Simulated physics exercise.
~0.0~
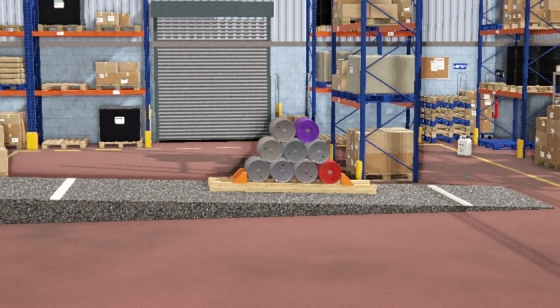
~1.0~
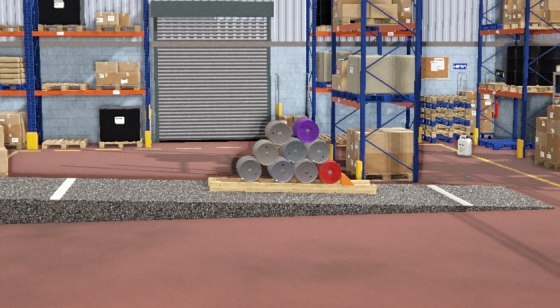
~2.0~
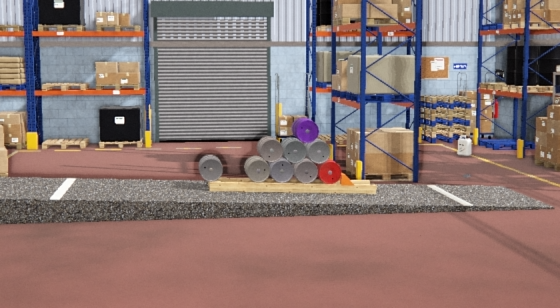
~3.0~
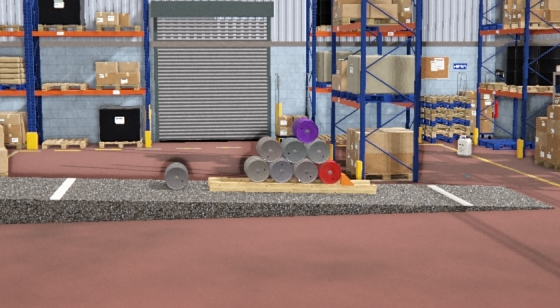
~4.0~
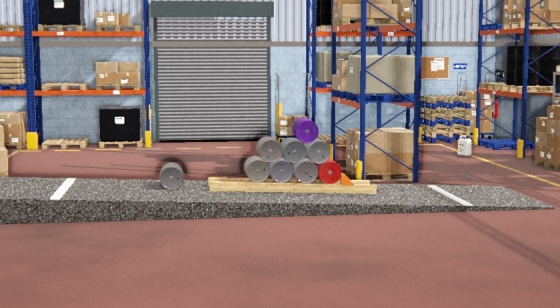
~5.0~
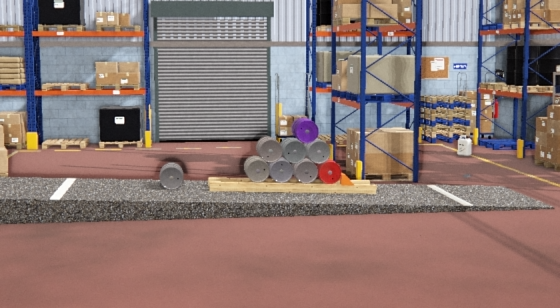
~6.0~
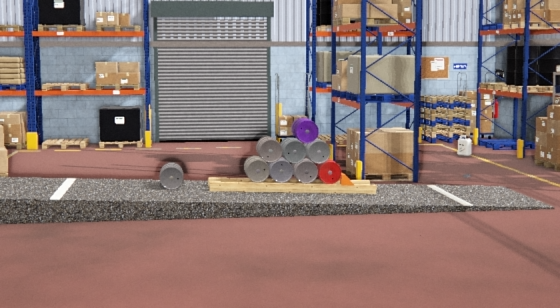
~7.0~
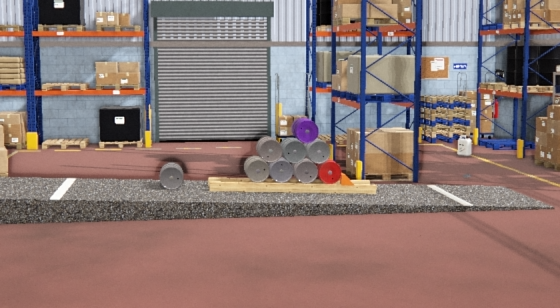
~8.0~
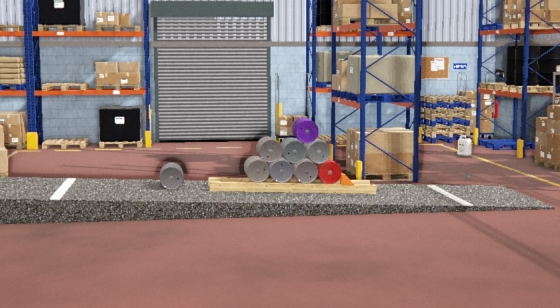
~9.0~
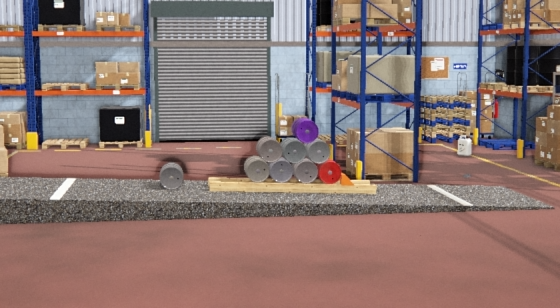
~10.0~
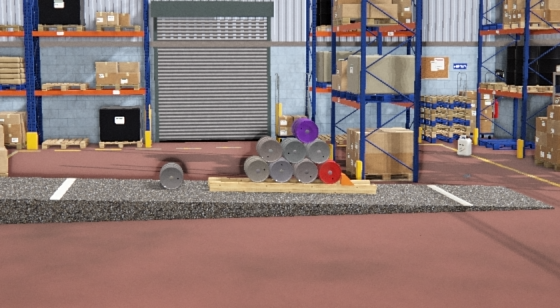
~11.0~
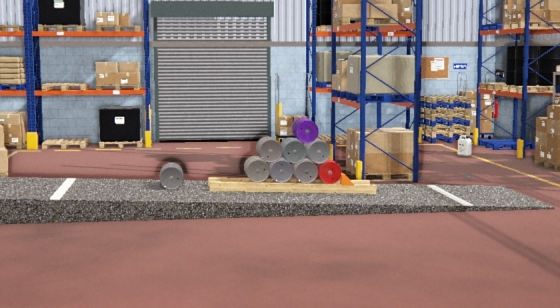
In a warehouse, one gray keg rolls left onto gravel while purple and red stay stacked.
